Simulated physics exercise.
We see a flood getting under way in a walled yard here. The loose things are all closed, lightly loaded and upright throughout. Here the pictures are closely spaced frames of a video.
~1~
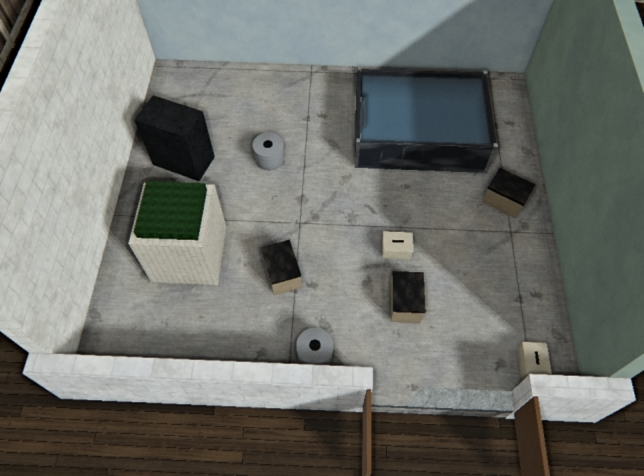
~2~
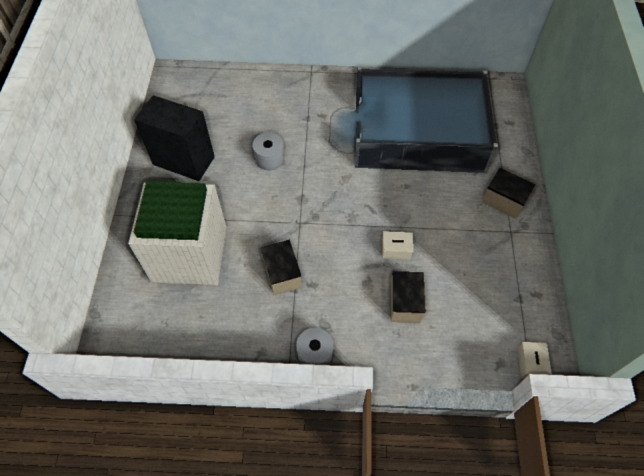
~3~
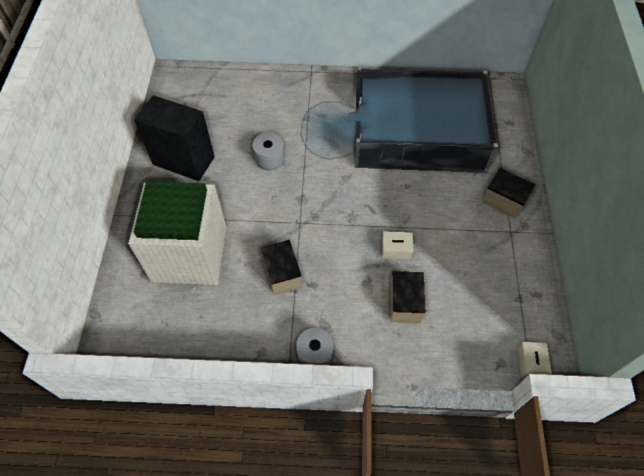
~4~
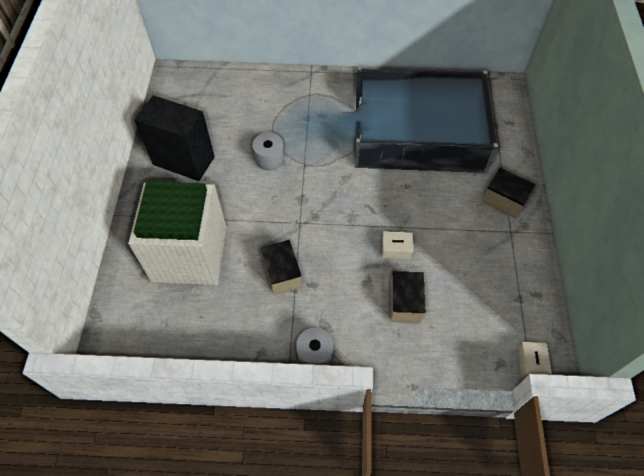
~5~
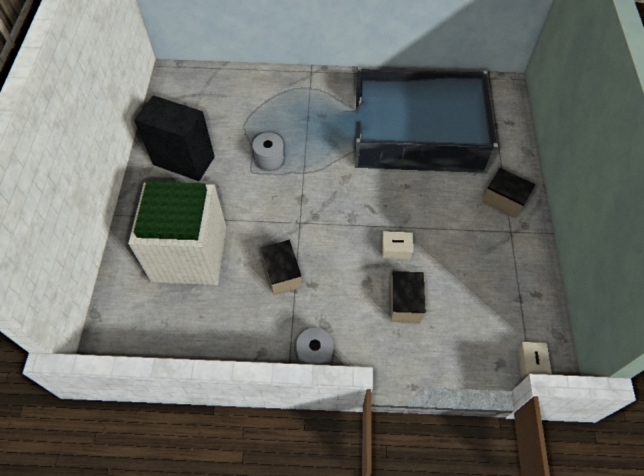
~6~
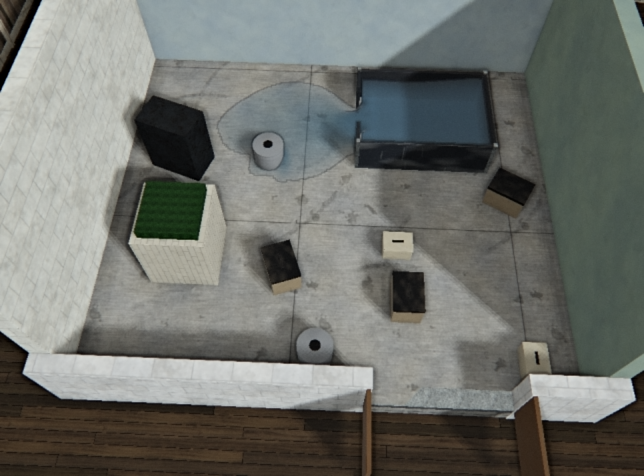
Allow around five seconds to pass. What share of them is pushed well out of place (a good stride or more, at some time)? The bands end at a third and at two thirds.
It stays in the bottom third.
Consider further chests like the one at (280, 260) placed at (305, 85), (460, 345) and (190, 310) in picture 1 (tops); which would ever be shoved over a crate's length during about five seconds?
The first travels far, the second sits tight, the third sits tight.
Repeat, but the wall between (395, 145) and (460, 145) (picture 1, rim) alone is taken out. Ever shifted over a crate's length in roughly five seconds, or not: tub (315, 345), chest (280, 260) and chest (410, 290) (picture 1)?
Here is how they go, in order: Dislodged that far, fails to go that far, and dislodged that far.
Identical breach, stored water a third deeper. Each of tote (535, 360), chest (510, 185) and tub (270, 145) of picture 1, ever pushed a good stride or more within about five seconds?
In sequence: Fell short, fell short and went the distance.
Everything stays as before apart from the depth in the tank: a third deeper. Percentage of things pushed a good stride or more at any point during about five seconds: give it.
Around 10 in a hundred.
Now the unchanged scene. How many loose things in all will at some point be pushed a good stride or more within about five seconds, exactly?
That adds up to 1.
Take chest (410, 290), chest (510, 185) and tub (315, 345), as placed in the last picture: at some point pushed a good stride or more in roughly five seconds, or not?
Per object, same order: Less than that / less than that / less than that.
A moment on, 0 of 7 are well off their spots; 0 afloat.
Next, 1 of 7 are well off their spots; 0 afloat.
Later, 1 of 7 are well off their spots; 0 afloat.
In the end, 1 of 7 are well off their spots, and 1 have been at some point; 0 afloat.
